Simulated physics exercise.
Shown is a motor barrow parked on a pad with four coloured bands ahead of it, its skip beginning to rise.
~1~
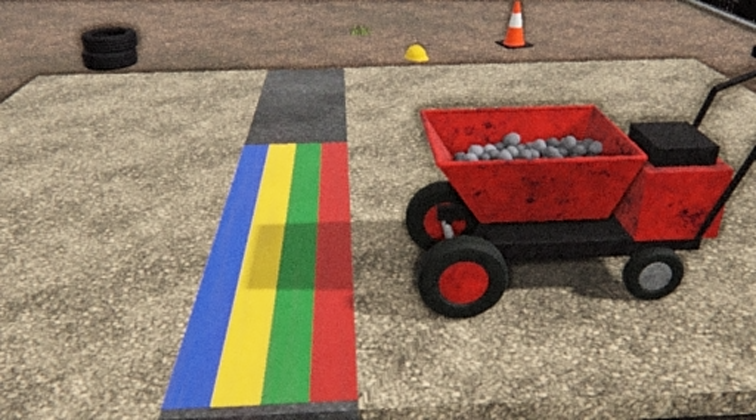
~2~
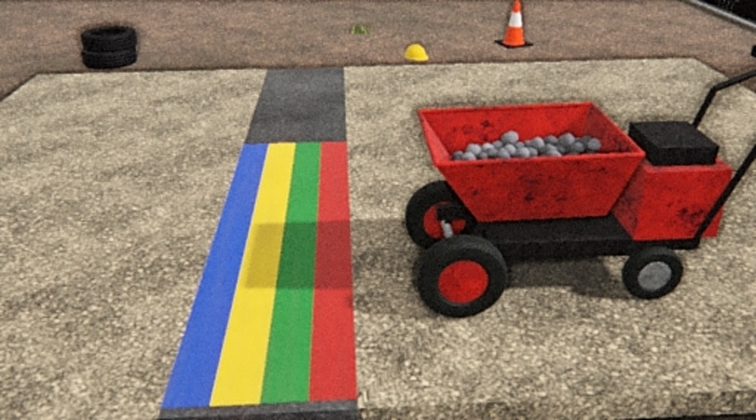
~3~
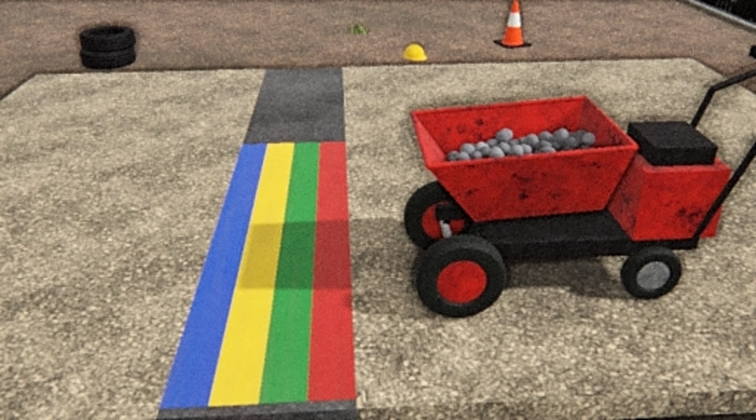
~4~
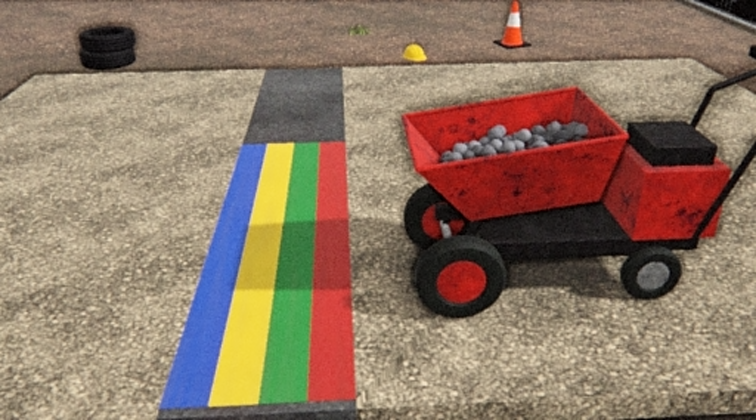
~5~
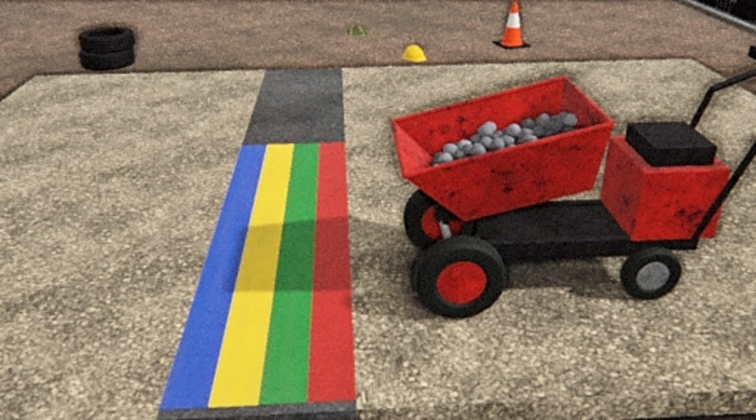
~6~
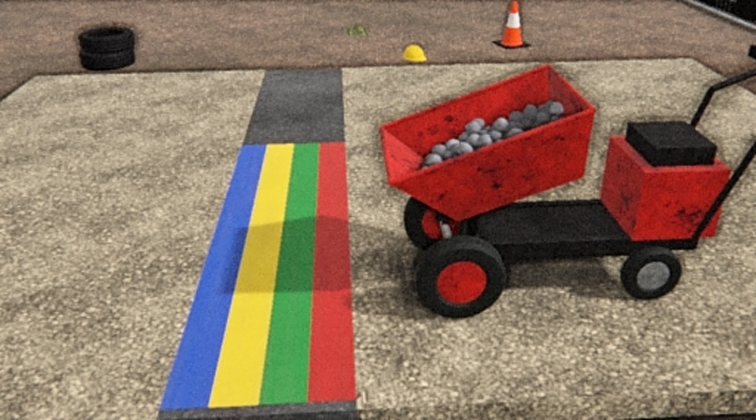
The red skip of a motor barrow, loaded with round grey cobbles, sits level at first beside blue, yellow, green and red bands on the pad. It then tilts gradually, its rear rising and its front lip dipping leftward, until it is clearly tipped with the cobbles still inside.
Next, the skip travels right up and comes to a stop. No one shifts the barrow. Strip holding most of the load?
Green.
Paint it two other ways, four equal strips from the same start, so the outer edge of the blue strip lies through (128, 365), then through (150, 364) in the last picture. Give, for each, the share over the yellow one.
Roughly 20 per cent, then roughly 20 per cent.
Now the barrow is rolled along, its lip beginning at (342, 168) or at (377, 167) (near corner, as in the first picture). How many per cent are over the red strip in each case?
That would be roughly 0 in a hundred and then roughly 0 in a hundred.
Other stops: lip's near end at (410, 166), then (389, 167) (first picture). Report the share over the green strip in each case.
Estimates: 30 %, 20 %.
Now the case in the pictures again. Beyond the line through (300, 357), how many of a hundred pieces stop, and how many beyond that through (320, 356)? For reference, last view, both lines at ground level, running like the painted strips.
I'd put it near 70 in a hundred, then near 90 in a hundred.
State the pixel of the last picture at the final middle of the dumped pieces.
(285, 283).
Just after the last frame, skip tipped steeply; every one in the skip.
A moment on, skip tipped steeply; the larger part in the skip; about a tenth over the red strip; about a tenth over the green strip; just a few over the yellow strip; just a few falling.
Further on, skip tipped right over; roughly a quarter in the skip; about a tenth over the red strip; roughly a third over the green strip; roughly a quarter over the yellow strip; about a tenth over the blue strip; just a few off the paint.
When it is over, skip tipped right over; roughly a quarter over the red strip; roughly a third over the green strip; roughly a quarter over the yellow strip; about a tenth over the blue strip; about a tenth off the paint.
